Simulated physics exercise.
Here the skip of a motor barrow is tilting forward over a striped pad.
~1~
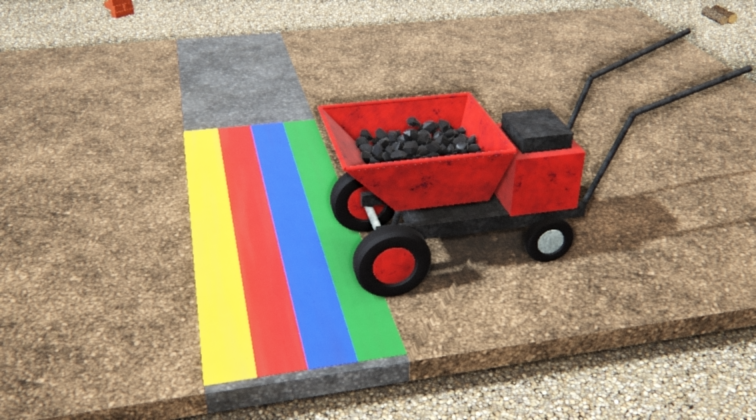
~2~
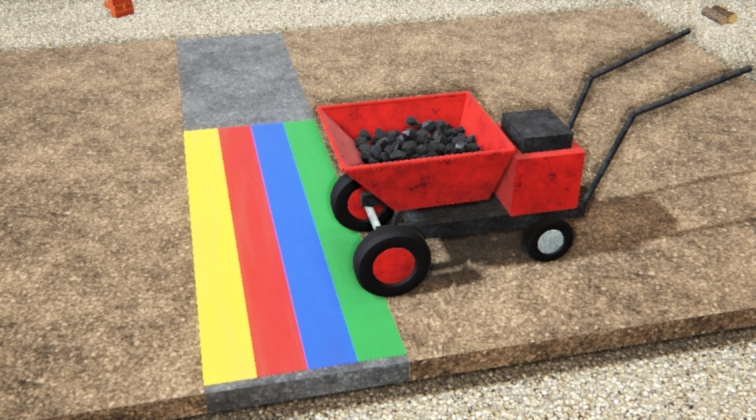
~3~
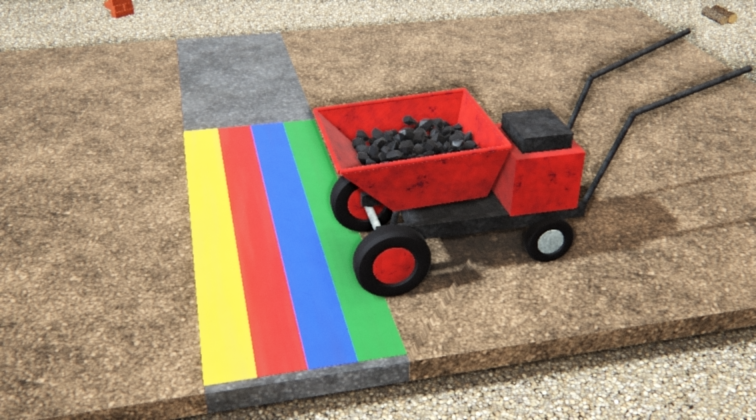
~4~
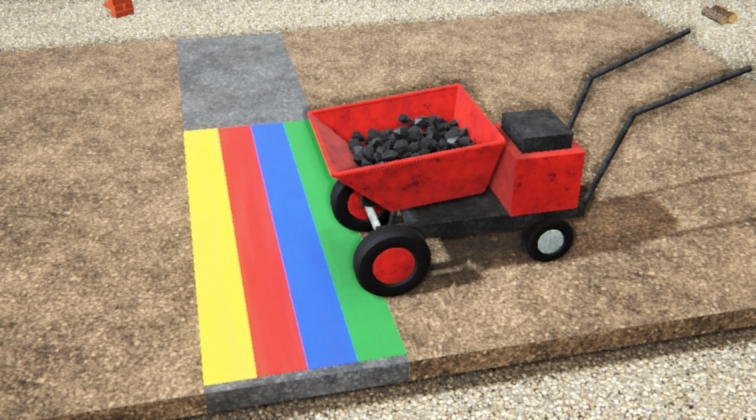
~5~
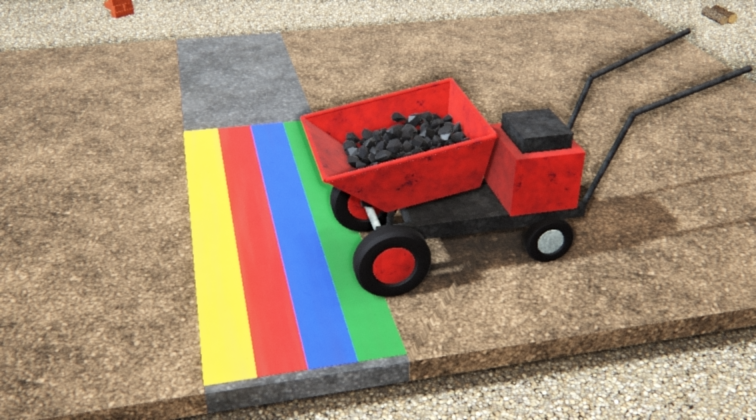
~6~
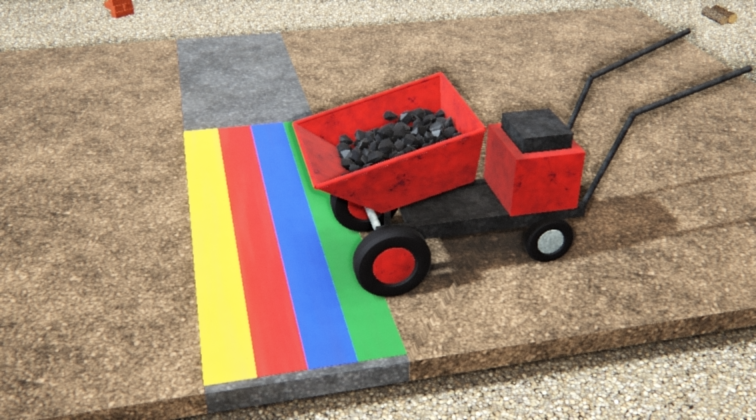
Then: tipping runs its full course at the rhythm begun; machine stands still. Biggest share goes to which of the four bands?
Biggest share: Yellow.
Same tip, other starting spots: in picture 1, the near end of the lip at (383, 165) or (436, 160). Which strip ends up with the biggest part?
Result, place 1: The strip in red; place 2: That blue strip.
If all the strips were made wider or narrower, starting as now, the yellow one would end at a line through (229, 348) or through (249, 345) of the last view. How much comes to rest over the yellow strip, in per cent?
I get 40 % for the first one and 30 % for the second.
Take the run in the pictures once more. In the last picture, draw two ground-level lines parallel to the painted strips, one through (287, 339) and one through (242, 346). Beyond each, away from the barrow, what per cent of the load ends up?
Respectively 90 and 60 percent.
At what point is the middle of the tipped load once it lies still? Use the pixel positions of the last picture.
At about (221, 273).
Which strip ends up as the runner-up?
The answer is that red strip.
Soon, skip tipped steeply; all in the skip.
A while on, skip tipped steeply; most in the skip; a small part over the red strip; a stray few over the yellow strip.
Towards the end, skip tipped right over; a small part in the skip; about a quarter over the red strip; about half over the yellow strip; about a quarter off the paint.
Finally, skip tipped right over; a small part in the skip; none over the green strip; none over the blue strip; about a quarter over the red strip; about half over the yellow strip; about a quarter off the paint.
